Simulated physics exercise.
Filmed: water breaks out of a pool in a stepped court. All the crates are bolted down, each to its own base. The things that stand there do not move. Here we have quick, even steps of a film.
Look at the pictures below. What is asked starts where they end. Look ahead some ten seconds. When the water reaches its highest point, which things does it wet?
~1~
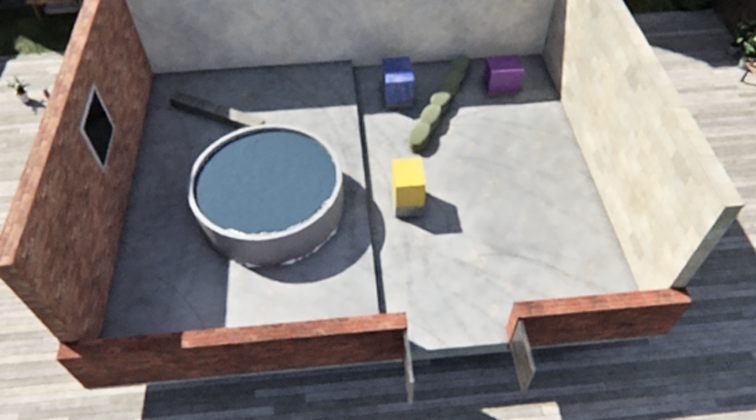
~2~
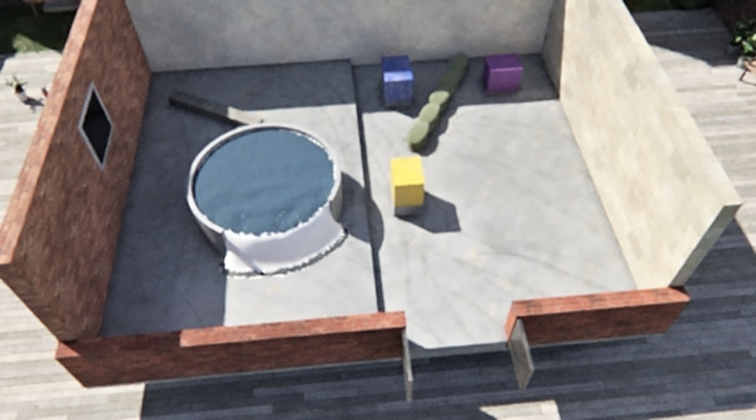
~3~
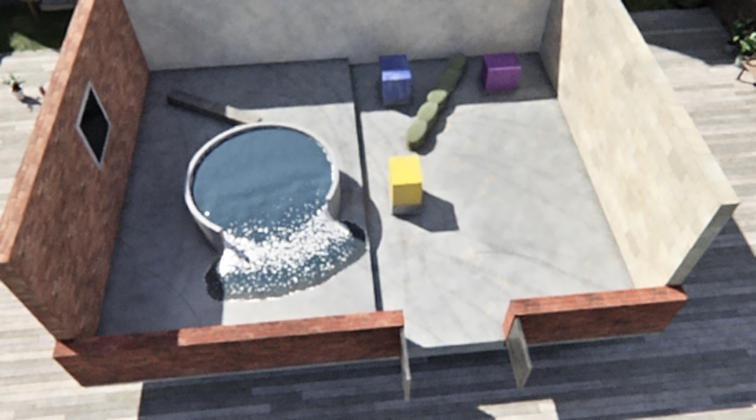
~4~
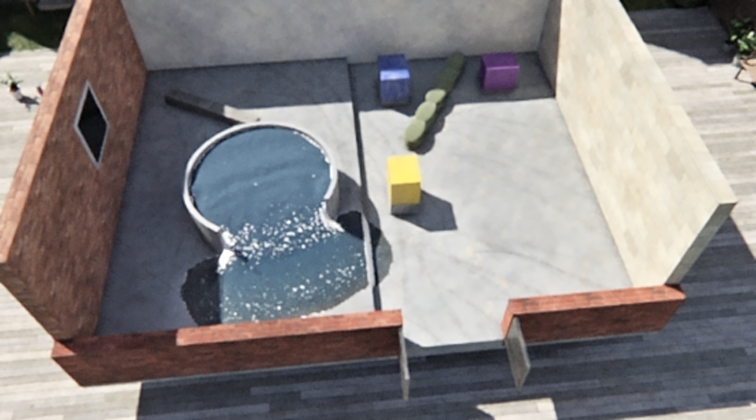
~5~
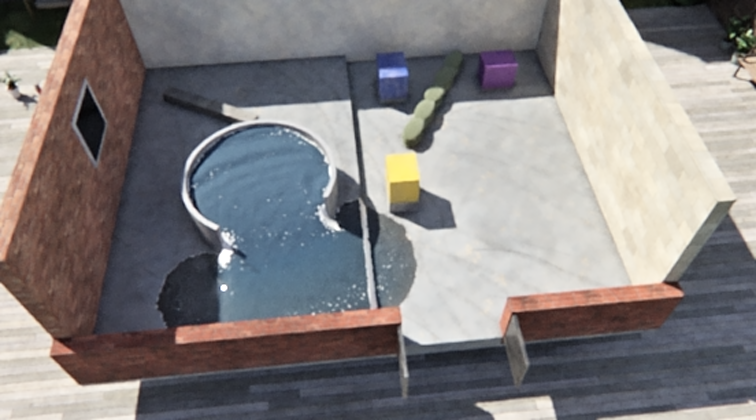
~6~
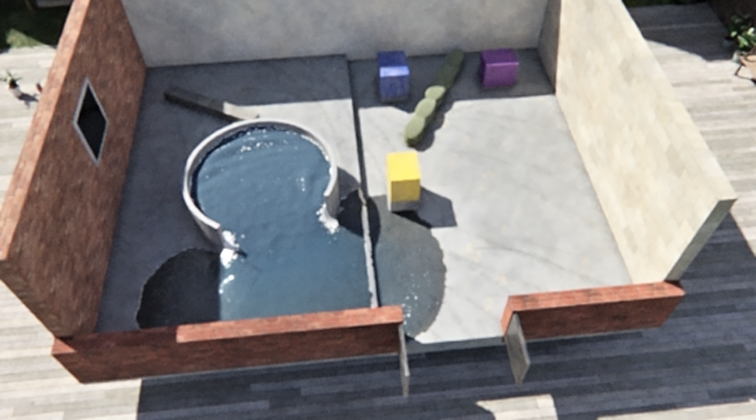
Outcome: Blue crate: Clear. Yellow crate: Clear. Purple crate: Doused.
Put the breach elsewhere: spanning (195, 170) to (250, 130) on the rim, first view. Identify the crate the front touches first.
First: The blue crate.
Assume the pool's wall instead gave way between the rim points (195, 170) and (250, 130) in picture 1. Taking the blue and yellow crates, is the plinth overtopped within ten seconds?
As I see it, blue crate is doused and yellow crate stays clear.
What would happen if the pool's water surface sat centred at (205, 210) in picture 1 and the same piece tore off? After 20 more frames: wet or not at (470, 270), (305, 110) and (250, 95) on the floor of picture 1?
First drenched; next unwetted; last unwetted.
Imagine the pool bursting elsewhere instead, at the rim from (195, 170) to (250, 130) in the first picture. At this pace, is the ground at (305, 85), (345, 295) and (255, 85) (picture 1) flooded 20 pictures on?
Soaked, untouched, soaked.
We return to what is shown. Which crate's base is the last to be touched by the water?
Crate: The one in blue.
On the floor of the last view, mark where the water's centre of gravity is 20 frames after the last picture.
I'd say near (315, 253).
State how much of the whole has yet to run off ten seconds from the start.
Some 86 parts in a hundred have not run off.
A moment on, water covers 20 % of the floor; the blue crate not reached, the yellow crate water round its plinth, the purple crate not reached.
Next, water covers 25 % of the floor; the blue crate not reached, the yellow crate water round its plinth, the purple crate not reached.
Then, water covers 45 % of the floor; the blue crate not reached, the yellow crate water round its plinth, the purple crate not reached.
Later, water covers 65 % of the floor; the blue crate not reached, the yellow crate water round its plinth, the purple crate water round its plinth.
In the end, water covers 95 % of the floor; the blue crate stayed above the water, the yellow crate stayed above the water, the purple crate was topped.
